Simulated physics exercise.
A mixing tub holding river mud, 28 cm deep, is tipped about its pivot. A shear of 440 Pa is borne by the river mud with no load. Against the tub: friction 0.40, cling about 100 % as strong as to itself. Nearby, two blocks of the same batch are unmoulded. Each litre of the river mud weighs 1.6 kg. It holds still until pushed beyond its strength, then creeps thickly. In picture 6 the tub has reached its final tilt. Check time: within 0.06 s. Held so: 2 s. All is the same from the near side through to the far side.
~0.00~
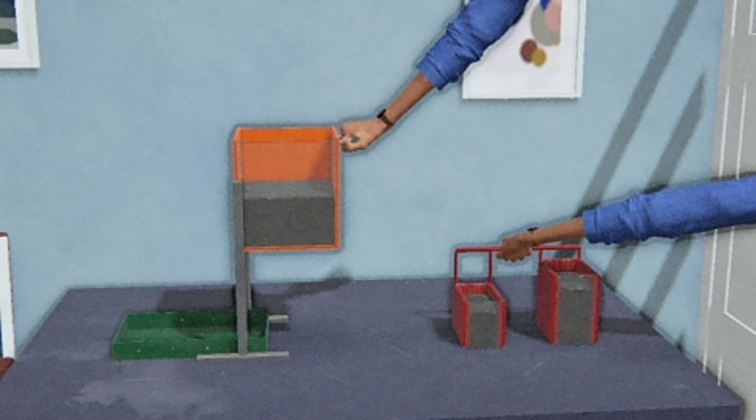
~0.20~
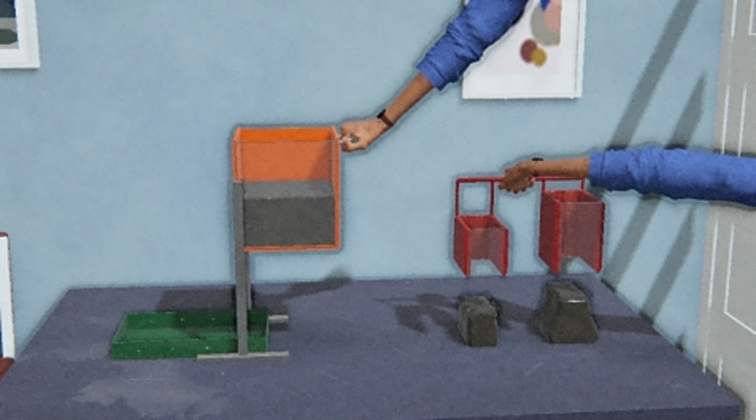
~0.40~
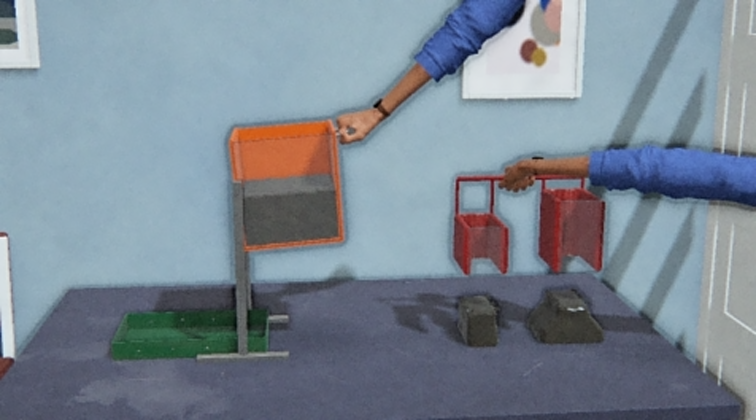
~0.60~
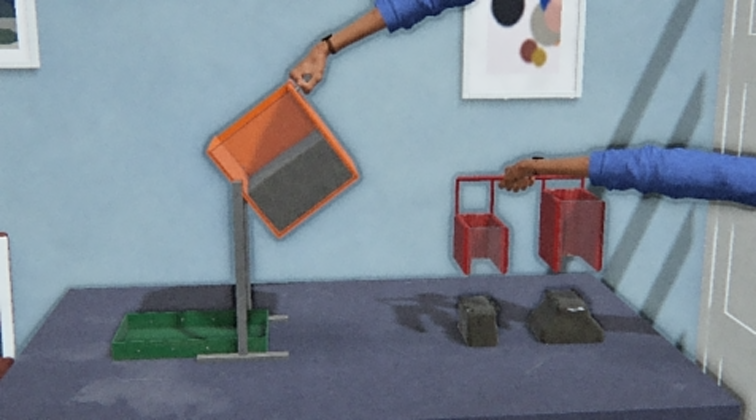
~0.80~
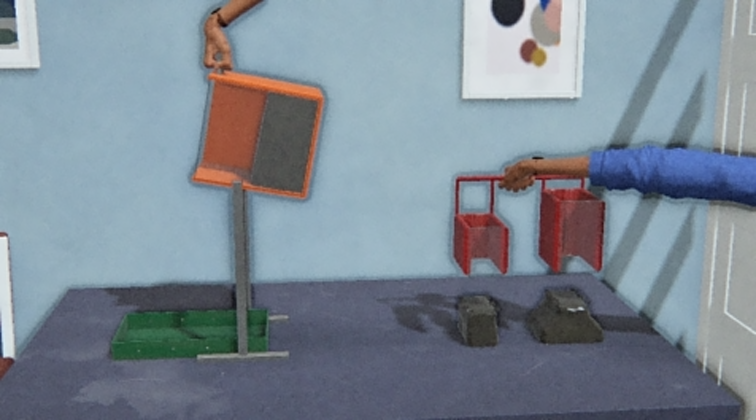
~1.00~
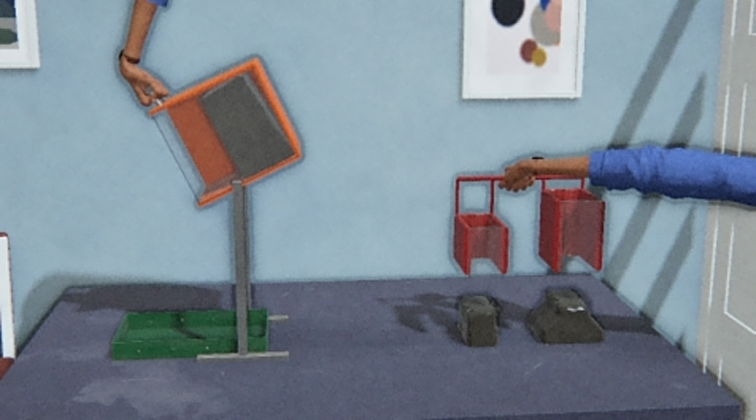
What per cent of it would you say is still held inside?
Near 0 percent is still held inside.
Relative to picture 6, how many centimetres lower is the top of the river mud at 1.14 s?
Roughly 13 cm.
By 1.14 s, the tub is at 115 degrees and holds 96 %.
By 1.31 s, the tub is at 115 degrees and holds 33 %.
By 1.48 s, the tub is at 115 degrees and holds 13 %.
By 1.65 s, the tub is at 115 degrees and holds 0 %.
By 3.00 s, at the end, the tub is at 115 degrees and holds 0 %.
